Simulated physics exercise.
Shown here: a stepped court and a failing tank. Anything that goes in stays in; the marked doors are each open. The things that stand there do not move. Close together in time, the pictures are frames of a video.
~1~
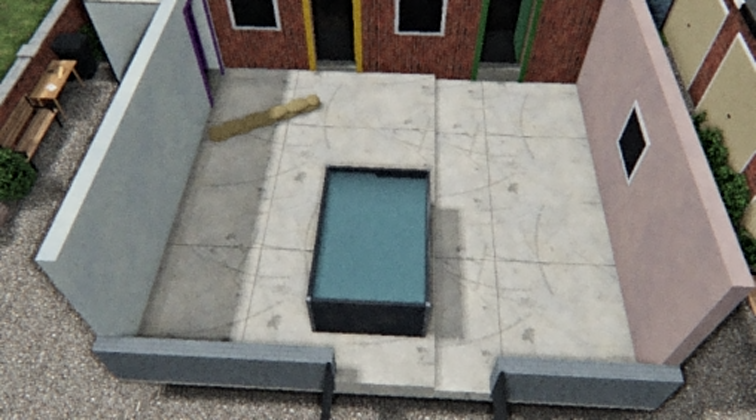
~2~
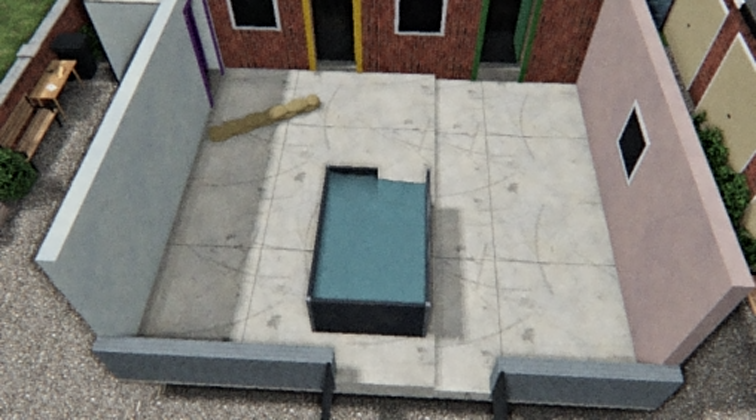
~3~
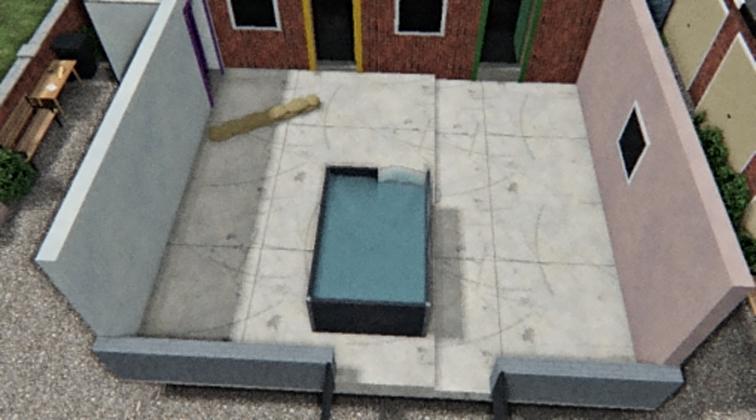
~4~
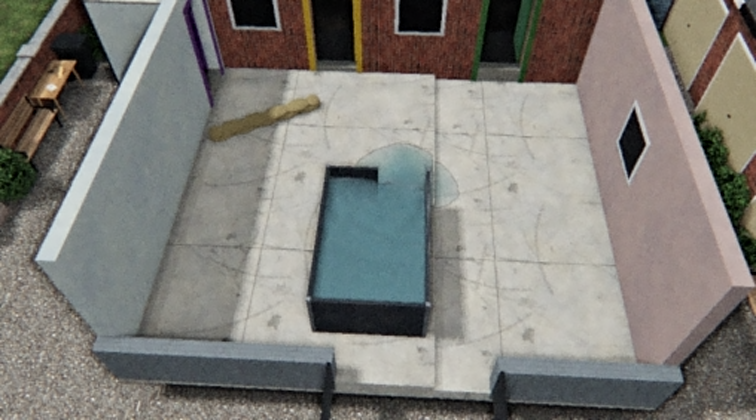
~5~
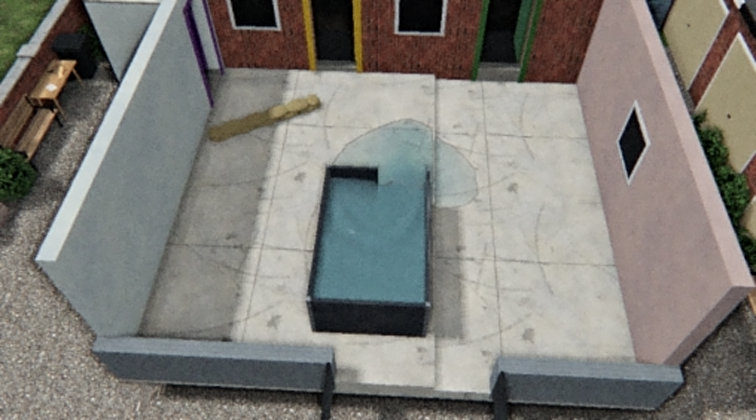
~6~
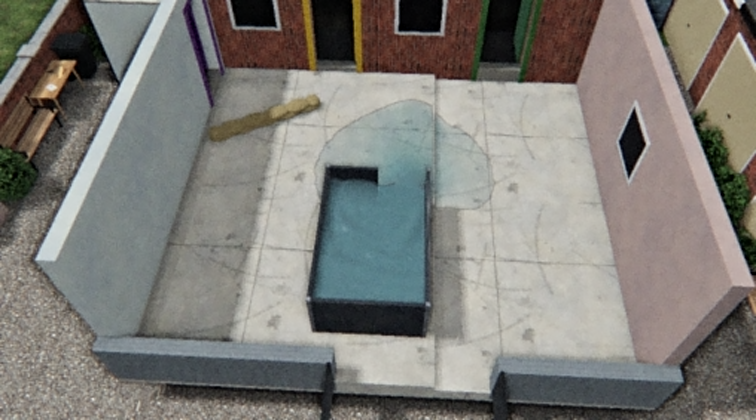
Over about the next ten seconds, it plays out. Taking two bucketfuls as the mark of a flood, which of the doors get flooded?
The green door stays below the mark, the purple door stays below the mark, the yellow door gets flooded.
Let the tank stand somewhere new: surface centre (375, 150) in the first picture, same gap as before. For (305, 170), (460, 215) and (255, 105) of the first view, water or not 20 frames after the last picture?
Taking them in the order asked: Spared, then spared, then inundated.
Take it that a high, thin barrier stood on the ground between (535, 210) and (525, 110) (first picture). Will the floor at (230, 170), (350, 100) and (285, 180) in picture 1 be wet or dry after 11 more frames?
In that order: Not flooded, wet, dry.
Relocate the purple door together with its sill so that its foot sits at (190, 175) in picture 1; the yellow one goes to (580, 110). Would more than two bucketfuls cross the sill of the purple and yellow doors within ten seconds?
Purple door: Comes in low; yellow door: Comes in high.
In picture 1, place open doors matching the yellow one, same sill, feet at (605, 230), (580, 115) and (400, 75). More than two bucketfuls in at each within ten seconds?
Checking each in order, the first misses the threshold, the second beats the threshold, and the third beats the threshold.
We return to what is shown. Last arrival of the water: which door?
Answer is the purple-painted one.
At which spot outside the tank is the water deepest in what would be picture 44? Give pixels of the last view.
It will be deepest around (572, 92).
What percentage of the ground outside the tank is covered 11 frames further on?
I reckon around 35 %.
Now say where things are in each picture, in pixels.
In the first frame, the open tank at (373, 233) is whole and still.
In the second frame, the front is at a hidden place, out from the gap on the open tank's far side.
In the third frame, the front is at a hidden place, out from the gap on the open tank's far side.
In the fourth frame, water pours out on the open tank's far side and has run to (399, 146).
In the fifth frame, the front is at (414, 123), out from the gap on the open tank's far side.
In the sixth frame, water pours out on the open tank's far side and has run to (418, 103).
A moment on, water covers 30 % of the floor; the green door wet at the sill, nothing in, the purple door not reached, the yellow door wet at the sill, nothing in.
Next, water covers 35 % of the floor; the green door wet at the sill, nothing in, the purple door not reached, the yellow door under two buckets in.
Then, water covers 45 % of the floor; the green door wet at the sill, nothing in, the purple door wet at the sill, nothing in, the yellow door over two buckets in.
Later, water covers 80 % of the floor; the green door wet at the sill, nothing in, the purple door wet at the sill, nothing in, the yellow door far over two buckets in.
In the end, water covers 90 % of the floor; the green door wet at the sill, nothing in, the purple door wet at the sill, nothing in, the yellow door far over two buckets in.
